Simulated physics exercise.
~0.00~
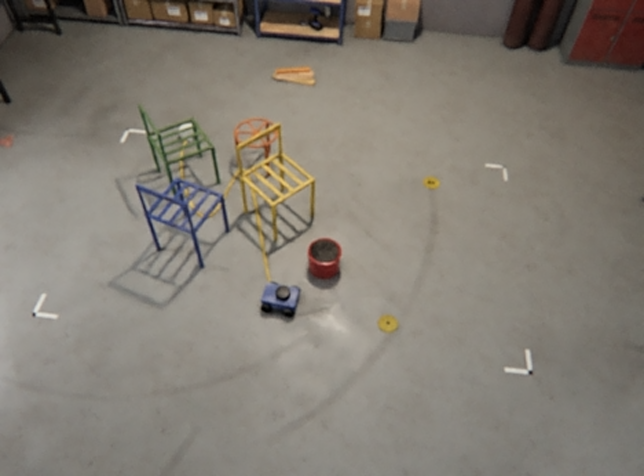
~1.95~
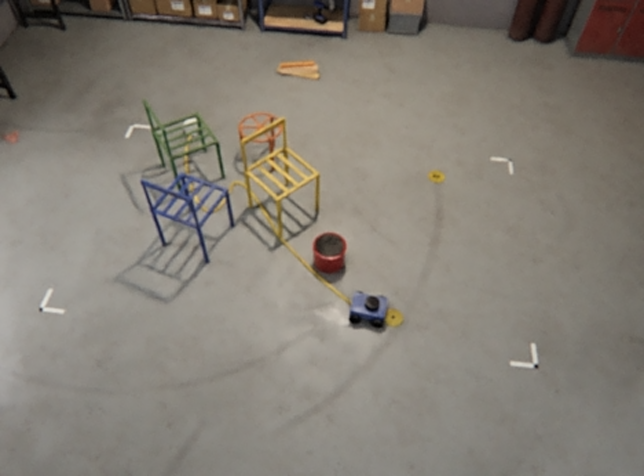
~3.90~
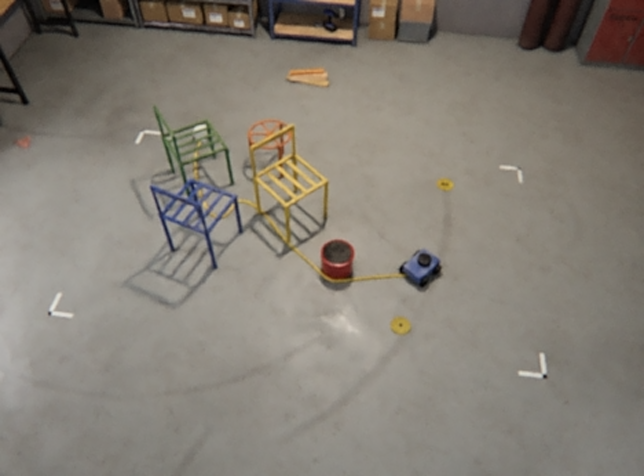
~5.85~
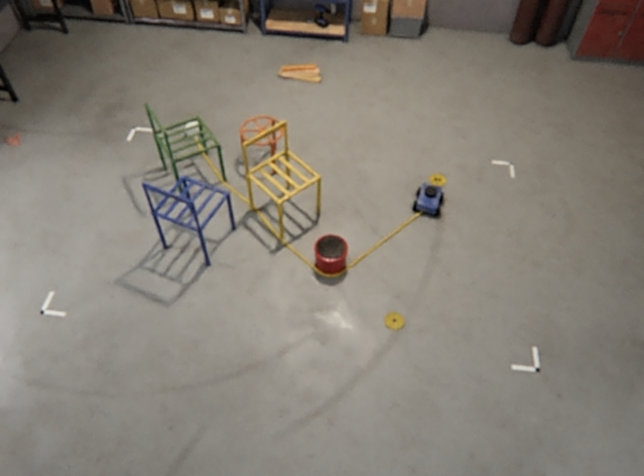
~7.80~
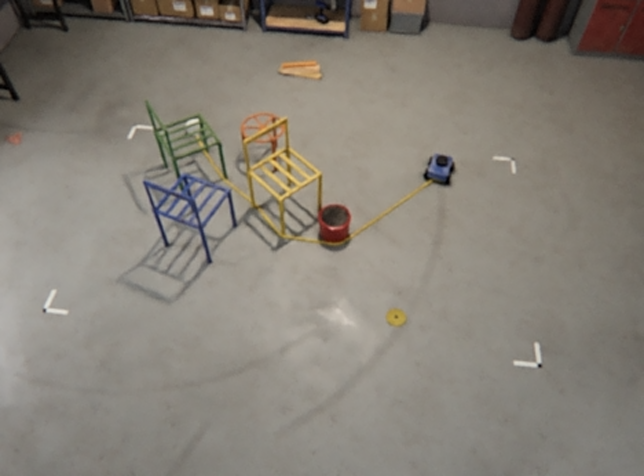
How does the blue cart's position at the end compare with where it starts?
It starts in front of the red pot, a little to its left, and ends farther back on the right side of the floor, at the far yellow mark.
